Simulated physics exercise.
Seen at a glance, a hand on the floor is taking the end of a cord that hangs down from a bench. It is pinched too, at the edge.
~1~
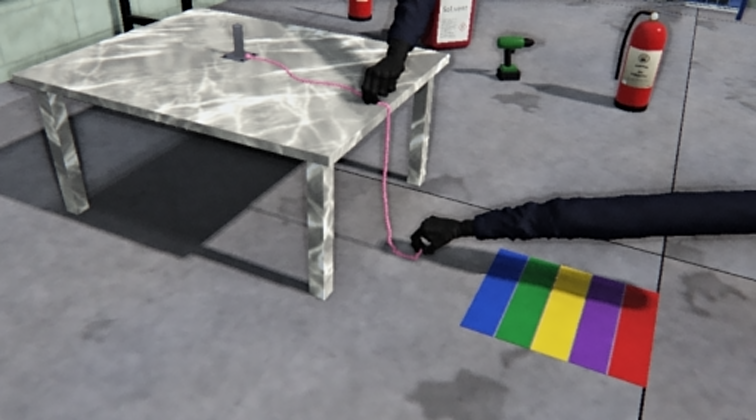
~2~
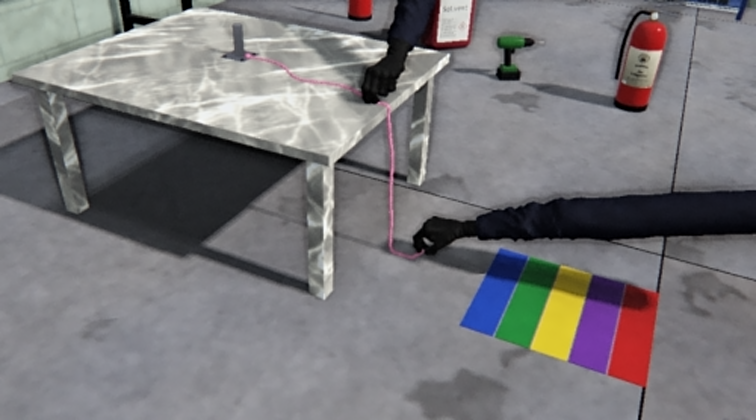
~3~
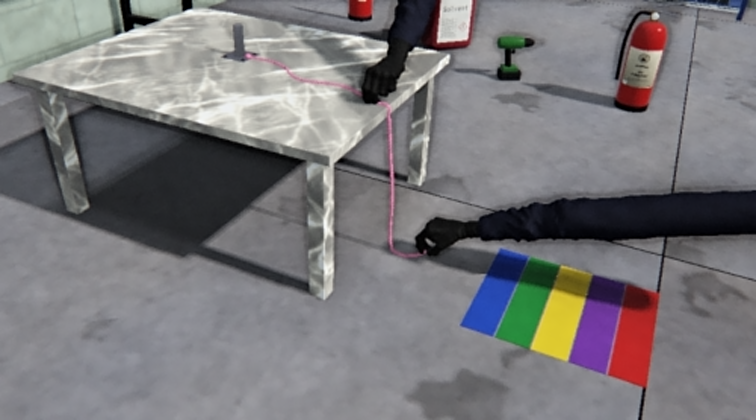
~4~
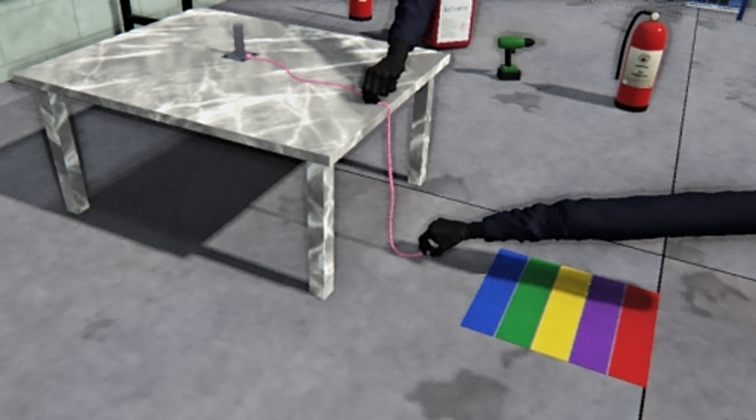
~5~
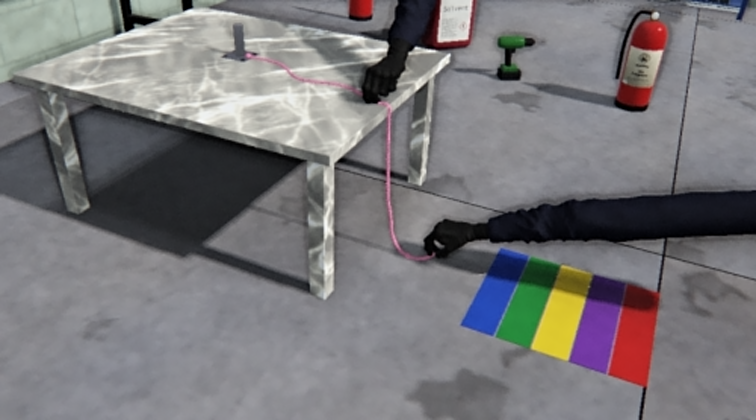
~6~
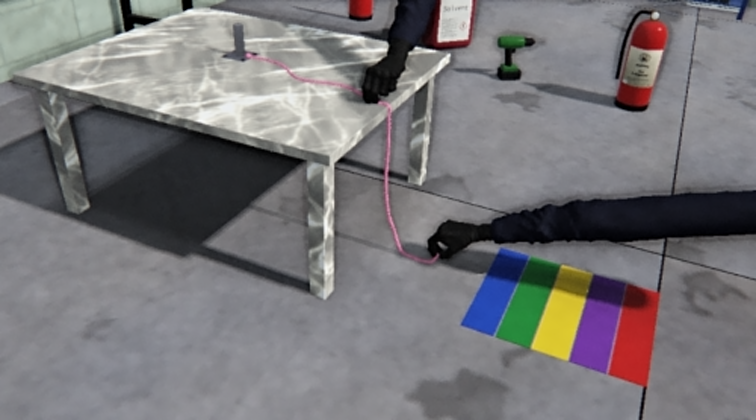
A black-gloved hand near the floor drew the lower end of a pink cord slightly right, toward a rainbow-striped mat, while another gloved hand stayed still, pinching the cord at the marble-patterned table's edge.
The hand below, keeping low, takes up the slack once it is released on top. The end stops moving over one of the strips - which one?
The green strip.
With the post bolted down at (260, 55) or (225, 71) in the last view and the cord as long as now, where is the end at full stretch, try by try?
In order: (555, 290), then (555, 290).
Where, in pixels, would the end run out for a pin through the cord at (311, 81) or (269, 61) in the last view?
First (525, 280), then (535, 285).
A little later, end near (478, 267); short of the strips.
Next, end near (513, 277); over blue.
When it is tight, end near (534, 284); over green. It halts on the green strip.
